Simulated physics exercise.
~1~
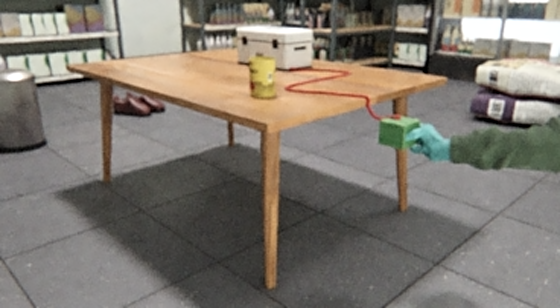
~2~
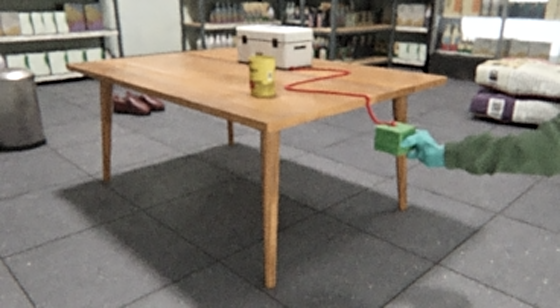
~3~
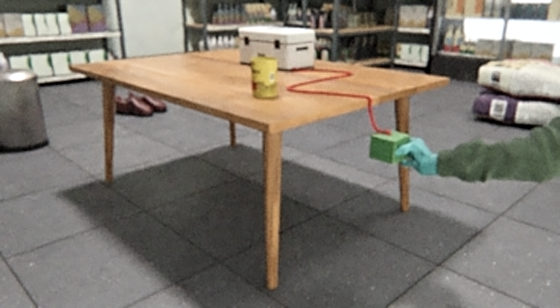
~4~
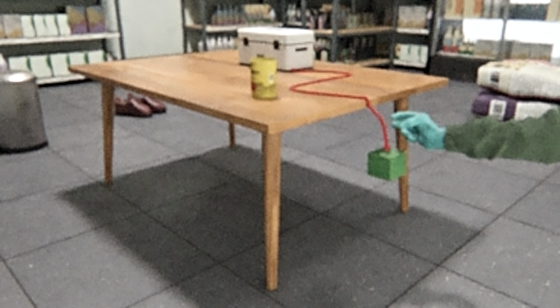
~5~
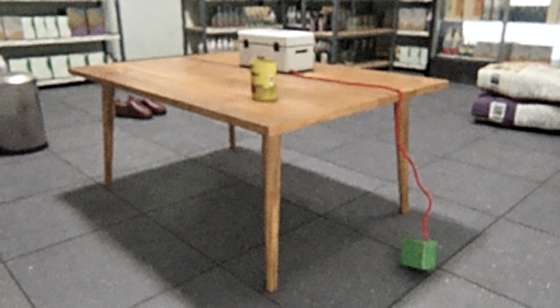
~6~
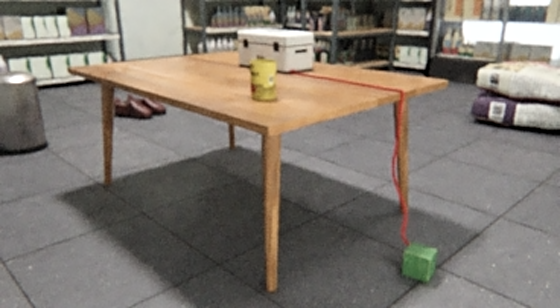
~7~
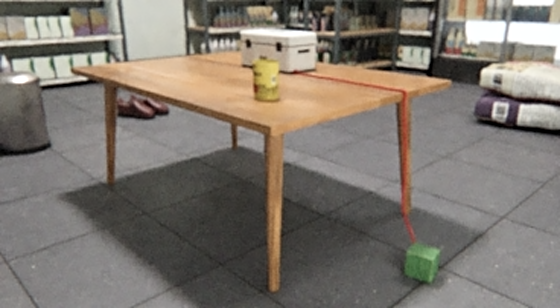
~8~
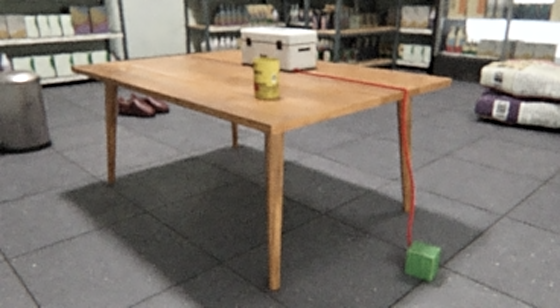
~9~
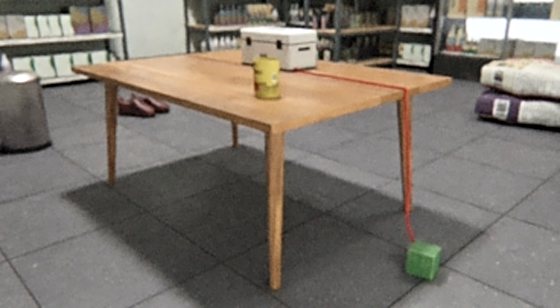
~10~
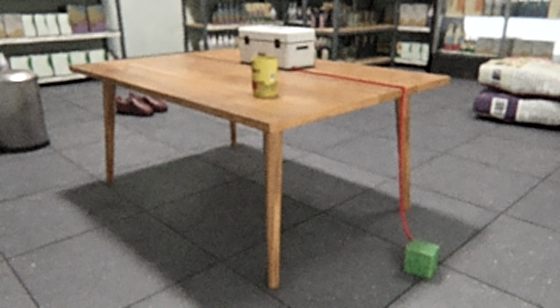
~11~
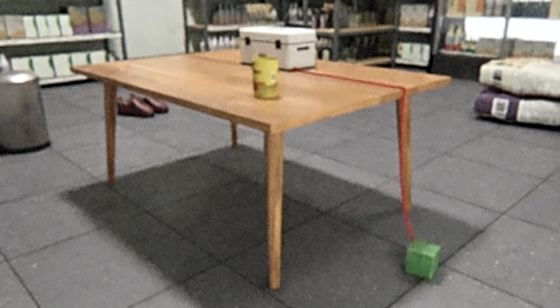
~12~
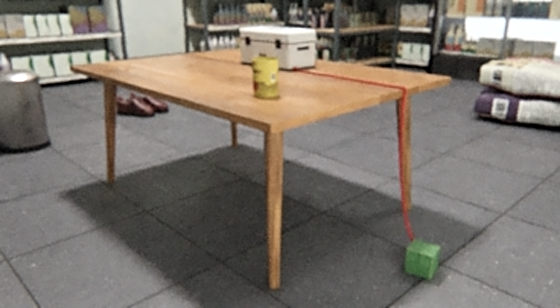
The clip opens on a wooden table holding a white toolbox and a yellow cup, while a gloved hand at the right holds a green block just off the table's edge. A red cord runs from the block across the tabletop toward the toolbox. The hand lowers the block slightly, then lets go and draws back out of view. The block drops, turning as it falls, and the cord pulls straighter over the edge. The block lands on the grey tiled floor and stays there, the cord hanging beside the table leg, while the toolbox and cup remain in place on top.
